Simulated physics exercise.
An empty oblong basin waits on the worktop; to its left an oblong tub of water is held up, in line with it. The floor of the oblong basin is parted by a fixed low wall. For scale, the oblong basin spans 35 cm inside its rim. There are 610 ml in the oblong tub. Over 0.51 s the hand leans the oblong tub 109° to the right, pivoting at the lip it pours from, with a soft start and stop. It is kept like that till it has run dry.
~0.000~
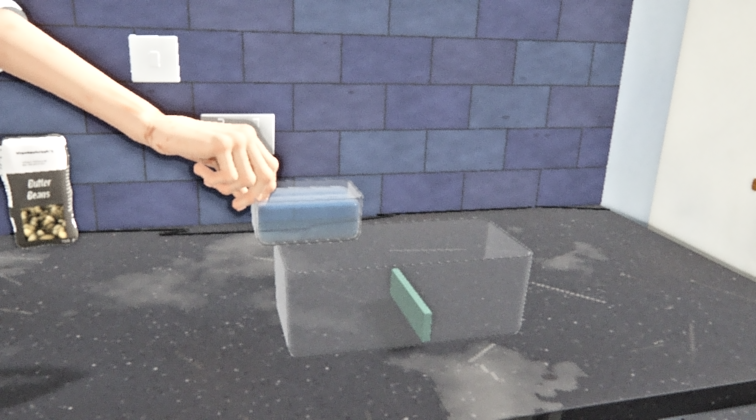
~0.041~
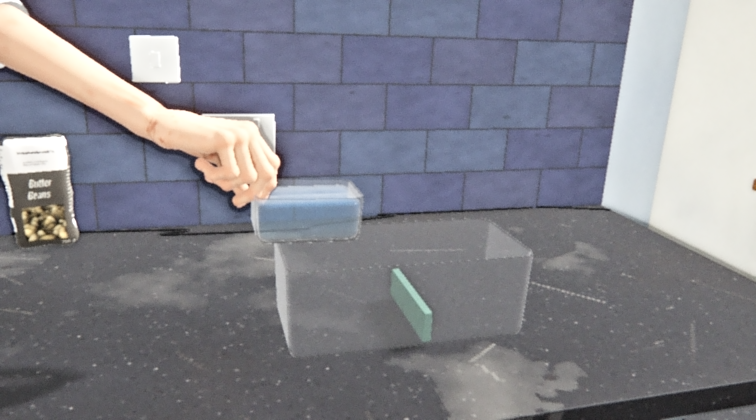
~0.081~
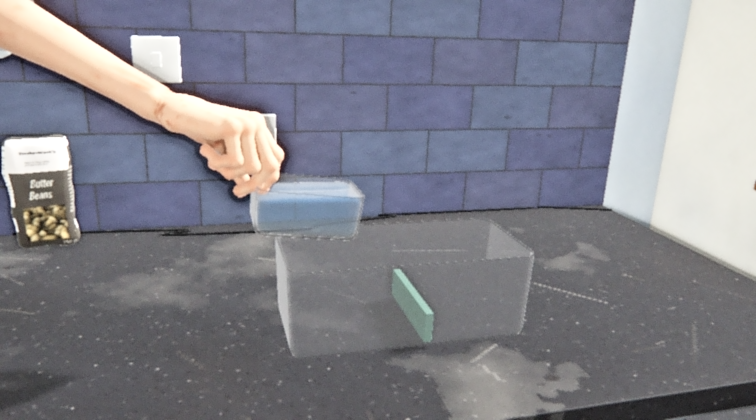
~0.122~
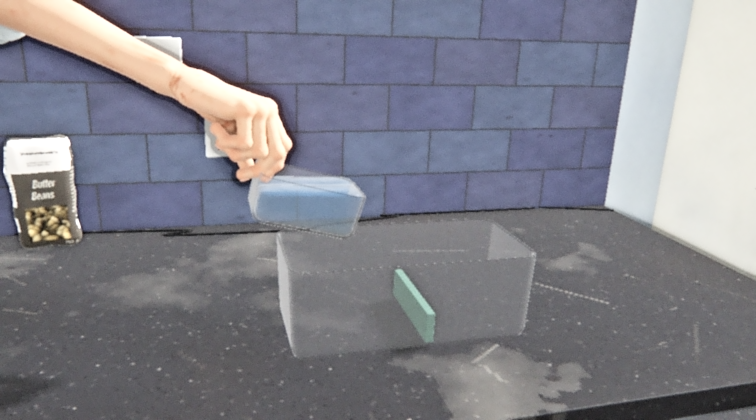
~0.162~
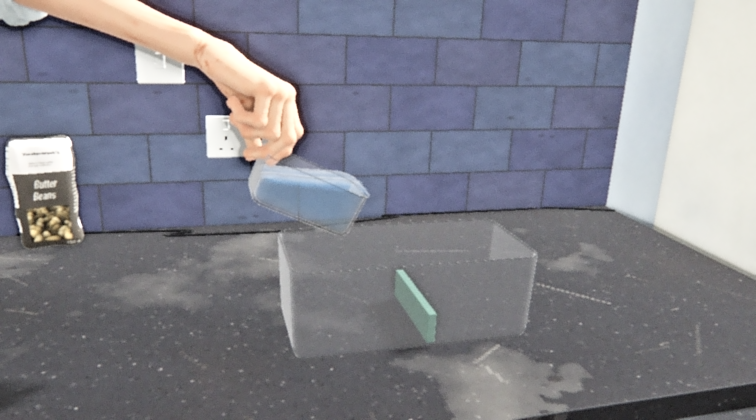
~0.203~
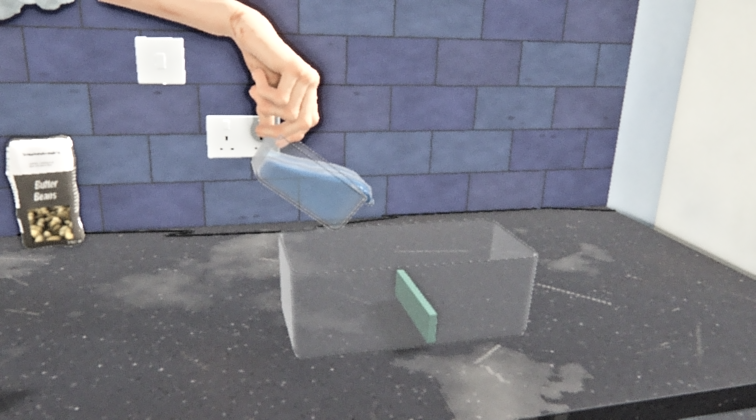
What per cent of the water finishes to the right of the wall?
The far part has some 59 per cent.
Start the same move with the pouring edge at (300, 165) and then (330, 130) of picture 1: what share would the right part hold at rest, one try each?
First 5, then 50 per cent.
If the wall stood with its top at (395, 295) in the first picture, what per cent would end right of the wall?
In that case some 70 per cent.
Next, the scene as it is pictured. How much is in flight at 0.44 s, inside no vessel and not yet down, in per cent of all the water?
About 54 per cent.
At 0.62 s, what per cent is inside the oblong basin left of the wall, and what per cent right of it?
Near 12 on the left, 80 on the right.
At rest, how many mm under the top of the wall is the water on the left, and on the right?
Some 38 mm on the left and 30 mm on the right.
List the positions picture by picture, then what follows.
It leans 0°; its right rim is at (356, 189); the water meets the walls at (254, 198) and (353, 194); the oblong basin's rim runs from (280, 251) to (509, 236); the wall's top is at (410, 290), in the first frame.
It leans 2°; its right rim is at (356, 190); the water meets the walls at (255, 197) and (354, 192), in the second frame.
It leans 7°; its right rim is at (357, 190); the water meets the walls at (255, 193) and (355, 189), in the third frame.
It leans 15°; its right rim is at (358, 190); the water meets the walls at (256, 185) and (357, 185); 1 per cent is over the edge, in the fourth frame.
It leans 25°; its right rim is at (359, 191); the water meets the walls at (257, 173) and (355, 184); 5 per cent is over the edge, in the fifth frame.
It leans 37°; its right rim is at (359, 191); the water meets the walls at (260, 155) and (346, 174); 9 per cent is over the edge, in the sixth frame.
After 0.44 s the tilt is 105° and 21 per cent is still to pour, 12 is left of the wall and 12 right of it.
After 0.62 s the tilt is 109° and 2 per cent is still to pour, 12 is left of the wall and 79 right of it.
After 0.81 s the tilt is 109° and 0 per cent is still to pour, 28 is left of the wall and 57 right of it.
After 1.01 s the tilt is 109° and 0 per cent is still to pour, 35 is left of the wall and 59 right of it.
In the end 35 per cent lies left of the wall, 59 right of it and 6 outside.
